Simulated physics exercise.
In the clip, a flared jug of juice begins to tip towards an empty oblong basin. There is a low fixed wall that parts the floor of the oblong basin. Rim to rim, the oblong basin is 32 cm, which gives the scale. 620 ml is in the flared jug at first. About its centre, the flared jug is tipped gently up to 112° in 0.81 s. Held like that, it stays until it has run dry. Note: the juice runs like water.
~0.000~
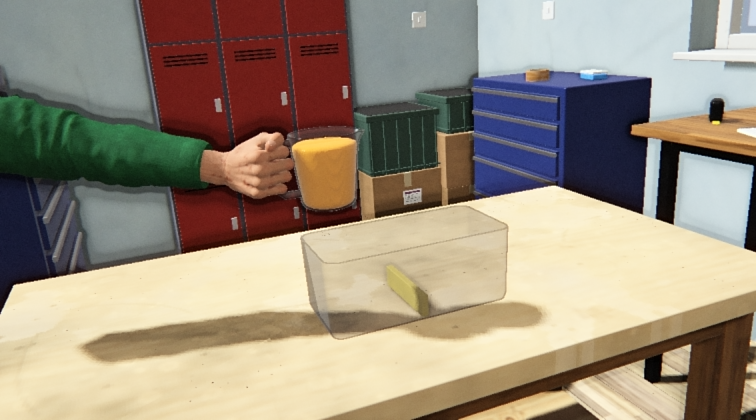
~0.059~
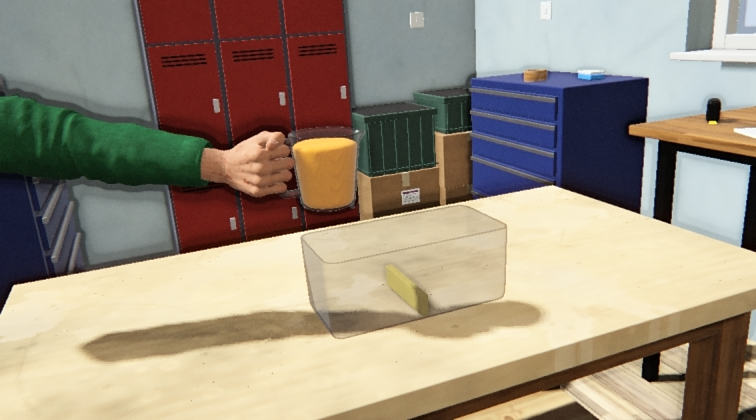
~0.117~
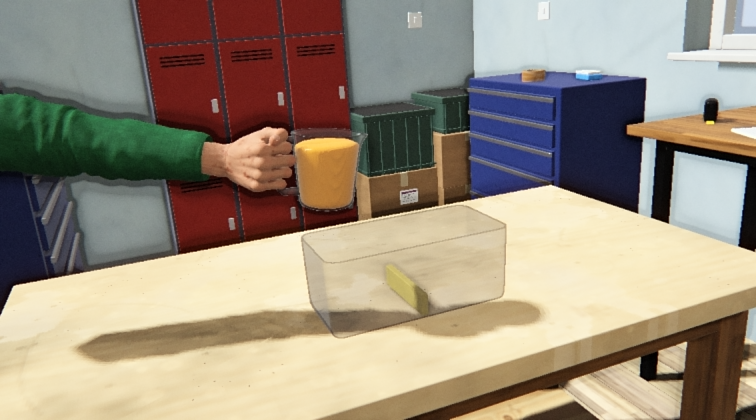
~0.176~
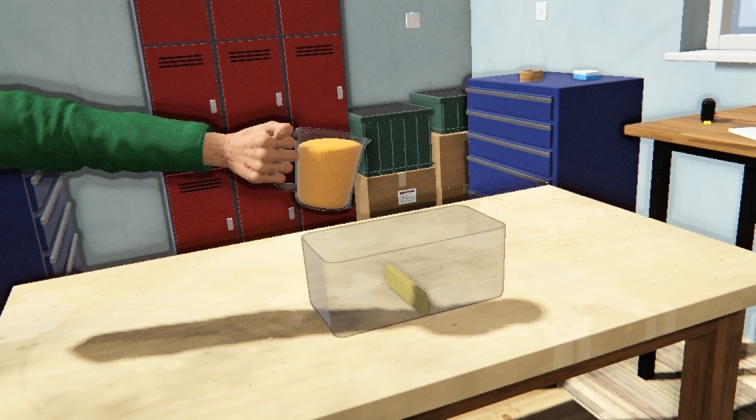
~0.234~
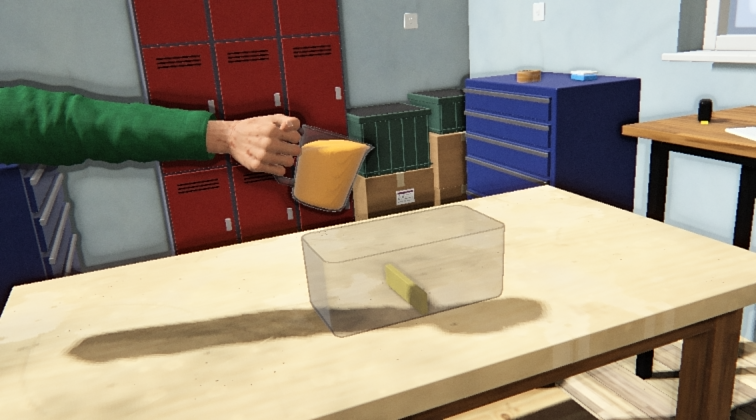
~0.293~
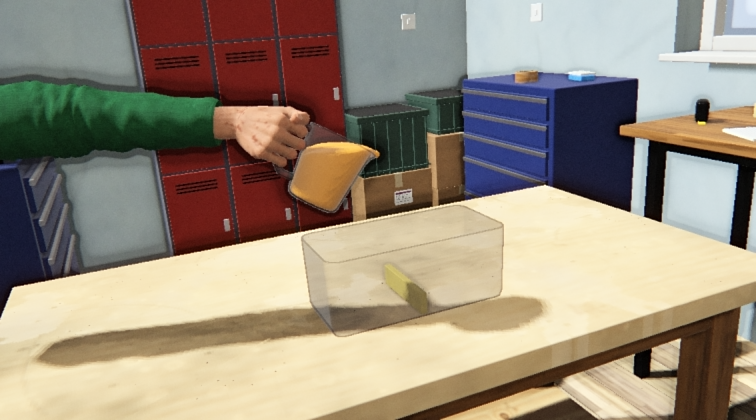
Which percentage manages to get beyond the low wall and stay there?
Beyond the low wall, roughly 56 per cent stays.
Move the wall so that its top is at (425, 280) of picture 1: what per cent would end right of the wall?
Then it comes to around 20 per cent.
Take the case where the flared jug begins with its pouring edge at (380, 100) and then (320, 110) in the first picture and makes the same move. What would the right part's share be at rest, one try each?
90 then 10 %.
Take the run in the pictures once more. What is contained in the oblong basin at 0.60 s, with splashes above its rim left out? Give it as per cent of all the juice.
Estimate - around 26 in a hundred parts.
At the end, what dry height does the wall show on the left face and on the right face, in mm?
Left 26 mm, right 24 mm.
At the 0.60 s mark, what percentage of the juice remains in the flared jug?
50 %.
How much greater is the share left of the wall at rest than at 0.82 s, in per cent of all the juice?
About 10 percent, give or take.
By 0.60 s the tilt is 94° and 50 per cent is still to pour, 3 is left of the wall and 23 right of it.
By 0.82 s the tilt is 112° and 6 per cent is still to pour, 32 is left of the wall and 55 right of it.
By 1.06 s the tilt is 112° and 0 per cent is still to pour, 43 is left of the wall and 56 right of it.
By 1.31 s the tilt is 112° and 0 per cent is still to pour, 43 is left of the wall and 56 right of it.
At rest 43 per cent lies left of the wall, 56 right of it and 1 outside.
